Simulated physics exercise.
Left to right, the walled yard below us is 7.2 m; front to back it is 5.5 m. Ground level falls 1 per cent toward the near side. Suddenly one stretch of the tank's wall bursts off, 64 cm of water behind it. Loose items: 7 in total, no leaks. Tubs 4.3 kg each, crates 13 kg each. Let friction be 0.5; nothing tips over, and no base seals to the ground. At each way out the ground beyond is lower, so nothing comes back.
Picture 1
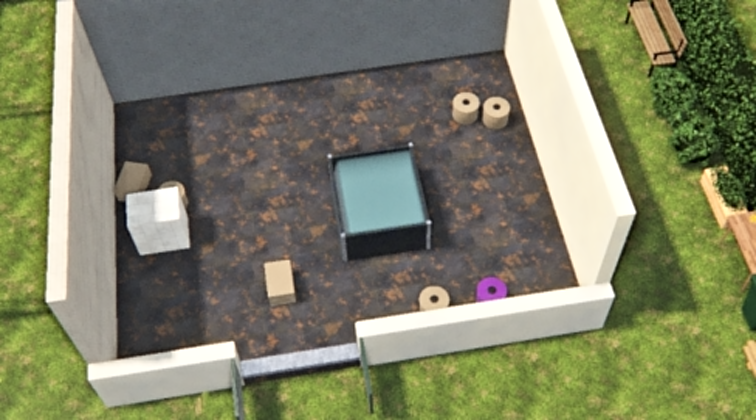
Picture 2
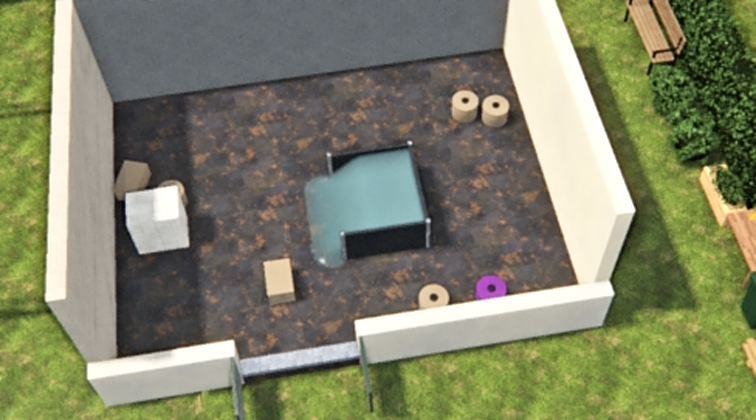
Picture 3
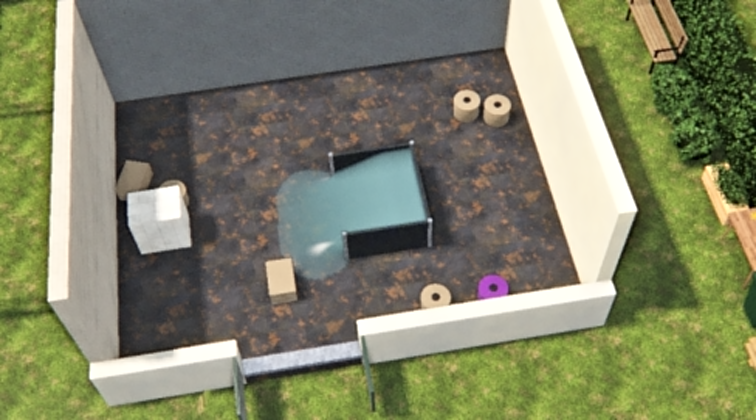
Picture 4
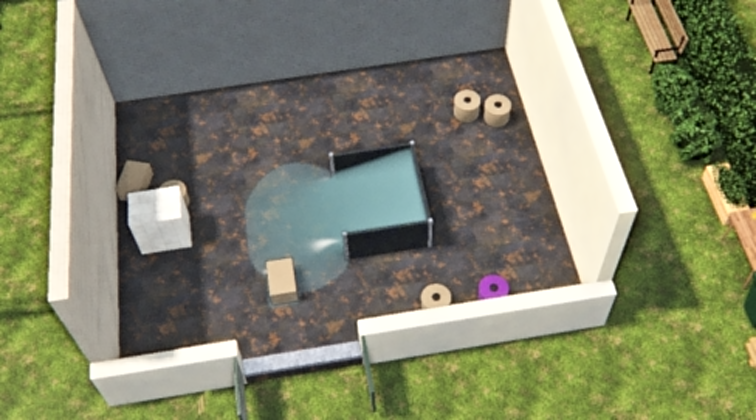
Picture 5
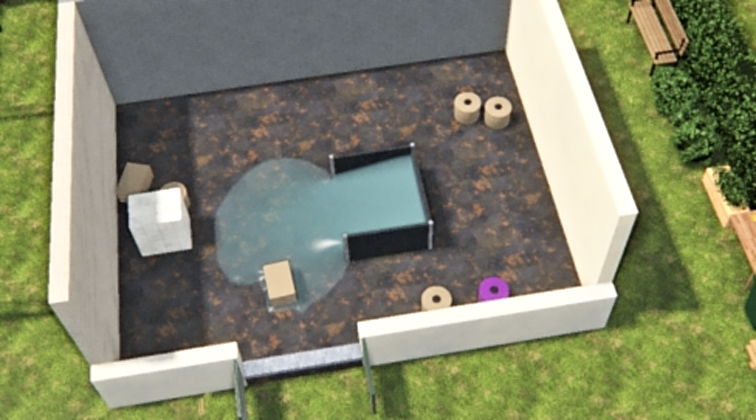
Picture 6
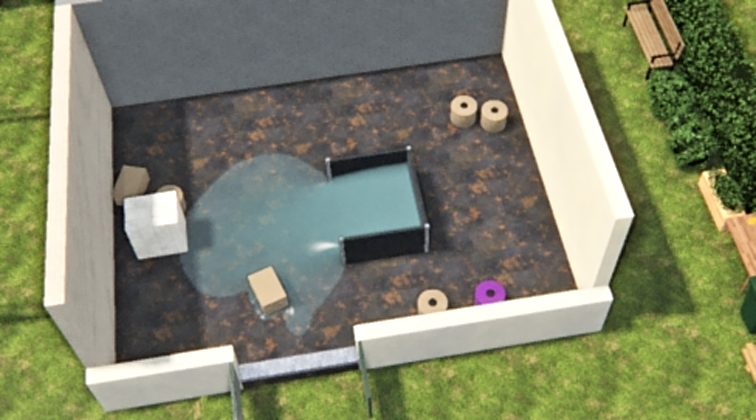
In a walled yard with a dark mottled floor, a tank of blue-green water stands among crates and tubs, one of them purple. The tank's left side opens and water spreads leftward in a widening pool, surrounding a small crate near the front, which then shifts slightly and turns.
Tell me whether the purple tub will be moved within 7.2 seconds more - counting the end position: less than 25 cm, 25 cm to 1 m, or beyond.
I think it's going to budge a little.
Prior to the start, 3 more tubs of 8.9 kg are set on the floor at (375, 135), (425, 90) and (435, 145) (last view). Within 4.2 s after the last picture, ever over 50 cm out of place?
Lab note - in order: Below threshold / below threshold / below threshold.
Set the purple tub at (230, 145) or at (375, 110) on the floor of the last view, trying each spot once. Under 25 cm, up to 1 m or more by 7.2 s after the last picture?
From the first spot it goes a long way, and from the second it drifts partway.
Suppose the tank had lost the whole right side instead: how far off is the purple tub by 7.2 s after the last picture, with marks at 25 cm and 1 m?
The purple tub is swept away.
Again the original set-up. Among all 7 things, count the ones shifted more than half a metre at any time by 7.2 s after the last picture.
By my count, 4.
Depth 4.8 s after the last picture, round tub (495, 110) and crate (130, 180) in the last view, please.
Close to 0 and 7 centimetres.
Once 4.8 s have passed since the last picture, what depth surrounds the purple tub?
Somewhere close to 0 cm.
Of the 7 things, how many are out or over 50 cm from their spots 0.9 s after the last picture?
The count is 1.
Then, 0.9 s after the last picture the purple tub is near (490, 293), 0.0 m from its start, aground; 0 of 7 are out; 1 afloat.
Then, 2.8 s after the last picture the purple tub is near (490, 293), 0.0 m from its start, aground; 0 of 7 are out; 3 afloat.
Then, 4.8 s after the last picture the purple tub is near (490, 293), 0.0 m from its start, aground; 0 of 7 are out; 3 afloat.
Then, 7.2 s after the last picture the purple tub is near (511, 281), 0.4 m from its start, aground; 0 of 7 are out; 1 afloat.
